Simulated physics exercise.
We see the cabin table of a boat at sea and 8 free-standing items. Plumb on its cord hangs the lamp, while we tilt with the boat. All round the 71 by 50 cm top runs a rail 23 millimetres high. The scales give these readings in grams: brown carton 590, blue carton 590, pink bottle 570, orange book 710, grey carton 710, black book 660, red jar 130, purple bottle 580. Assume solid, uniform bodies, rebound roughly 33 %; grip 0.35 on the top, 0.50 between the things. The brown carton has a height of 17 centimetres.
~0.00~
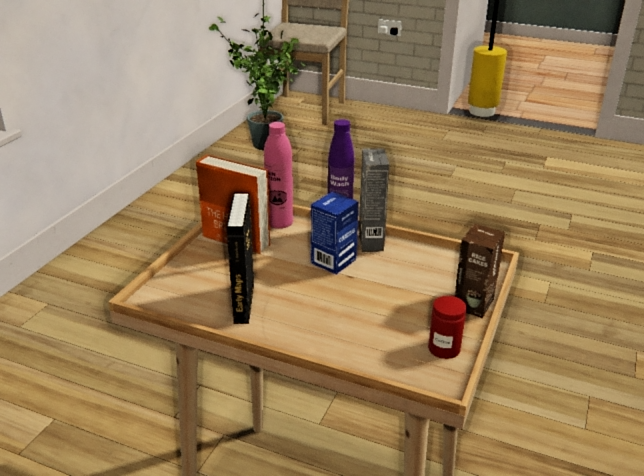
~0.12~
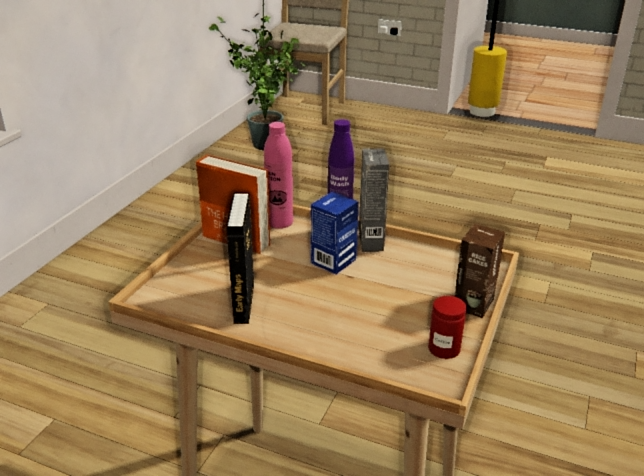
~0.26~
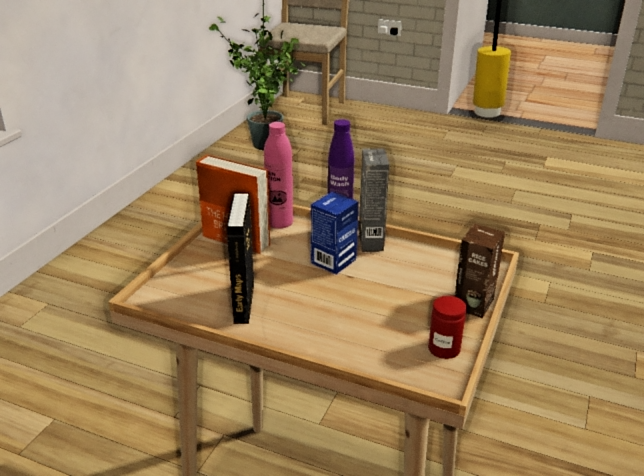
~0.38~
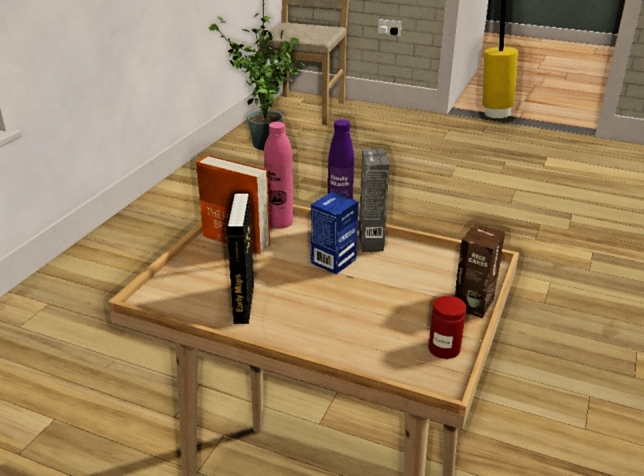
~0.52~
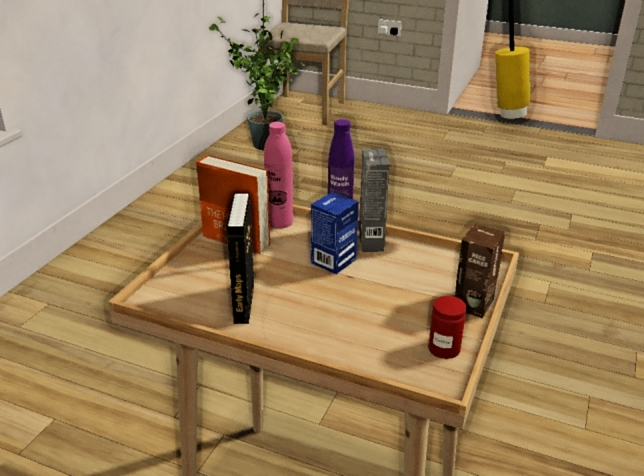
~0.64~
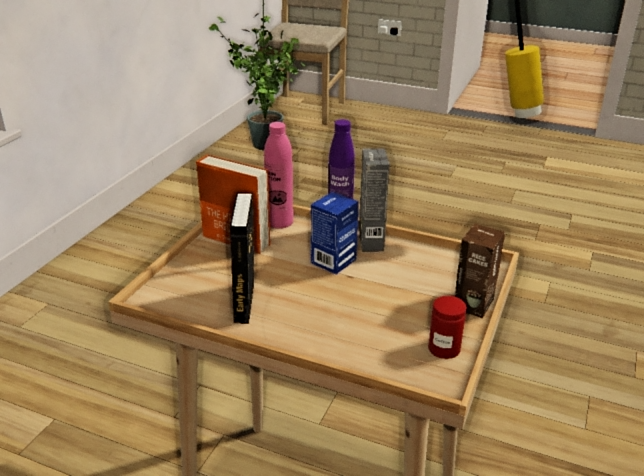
A light wooden table with a raised rim stands on a plank floor, seen from above at an angle, with a chair, leafy plant and doorway behind. On it are orange and black books at left, pink and purple bottles at the back, blue and grey cartons near the middle, and a brown carton and red jar at right. The yellow hanging lamp in the doorway swings steadily rightward, while the objects stay in place and the view keeps still.
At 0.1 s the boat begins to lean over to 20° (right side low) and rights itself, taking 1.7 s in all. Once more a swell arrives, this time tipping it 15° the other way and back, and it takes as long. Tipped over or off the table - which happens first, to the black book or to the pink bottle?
Former.
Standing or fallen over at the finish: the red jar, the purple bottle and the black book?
In the last frame the red jar remains up, the purple bottle does not stay up and the black book does not stay up.
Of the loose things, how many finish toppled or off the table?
4.
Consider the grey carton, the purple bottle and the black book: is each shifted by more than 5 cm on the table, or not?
Well, the grey carton winds up somewhere else; the purple bottle winds up somewhere else; and the black book winds up somewhere else.
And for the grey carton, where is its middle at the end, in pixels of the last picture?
Resting point, approx. (459, 247) px.
After 1.04 s, heel 19°, right side down; black book on its side near (331, 298); pink bottle 14° off its base near (291, 176); purple bottle 30° off its base.
After 1.24 s, heel 15°, right side down; pink bottle 69° off its base near (337, 207); black book on its side near (380, 310); grey carton on its side.
After 1.44 s, heel 8°, right side down; pink bottle on its side near (373, 229); black book on its side near (405, 316); grey carton on its side.
In the end (4.0 s), toppled on the table, pink bottle, grey carton, black book and purple bottle; the other 4 under 5 cm from the start. At the end, from the last picture's camera, black book near (403, 316), pink bottle near (377, 229). Black book went at 0.88 s; pink bottle went at 1.16 s.
